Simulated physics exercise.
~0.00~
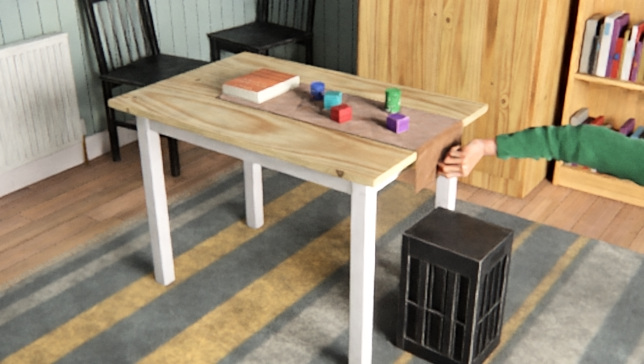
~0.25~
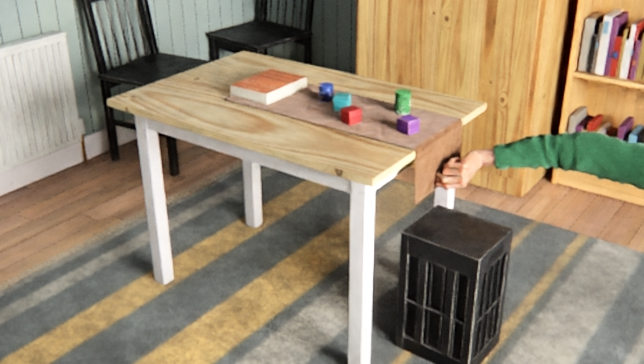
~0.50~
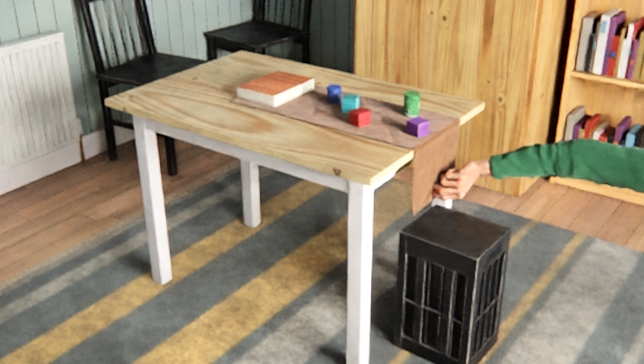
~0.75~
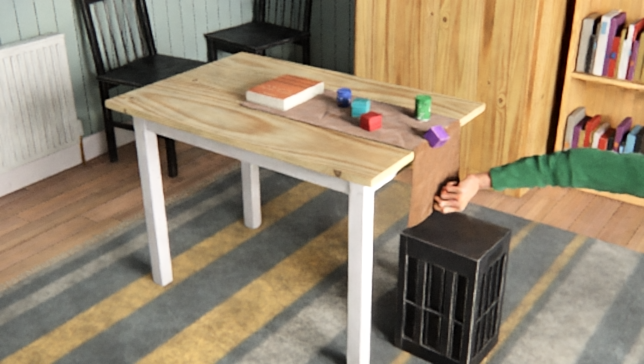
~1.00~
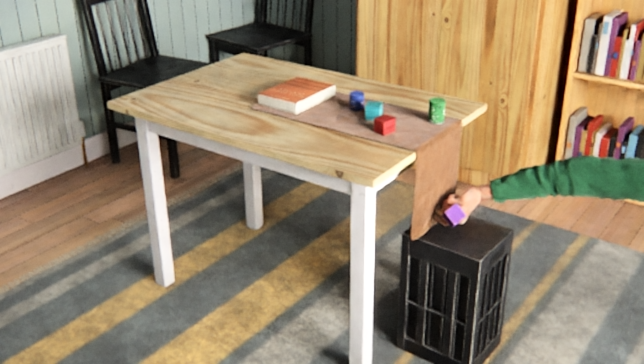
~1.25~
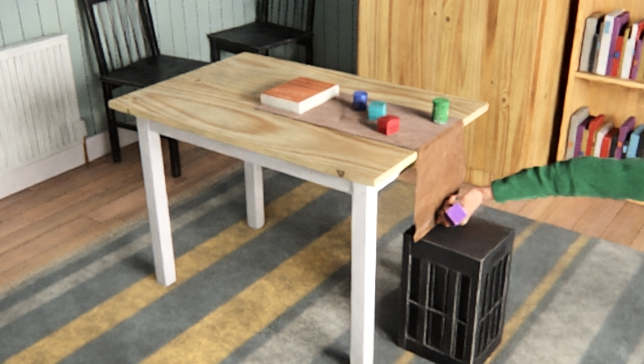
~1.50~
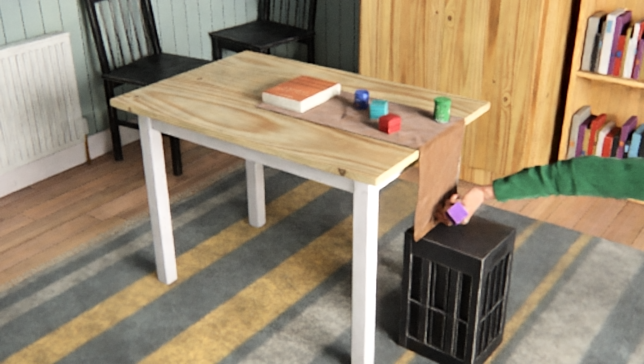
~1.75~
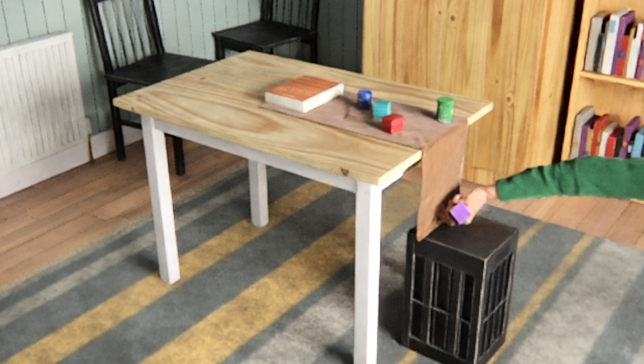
In a room with a wooden table, a green-sleeved arm pulled a brown cloth down toward a black crate, drawing the book and small blocks along until the purple cube tipped off the edge and ended up by the hand, while the others stayed on top.
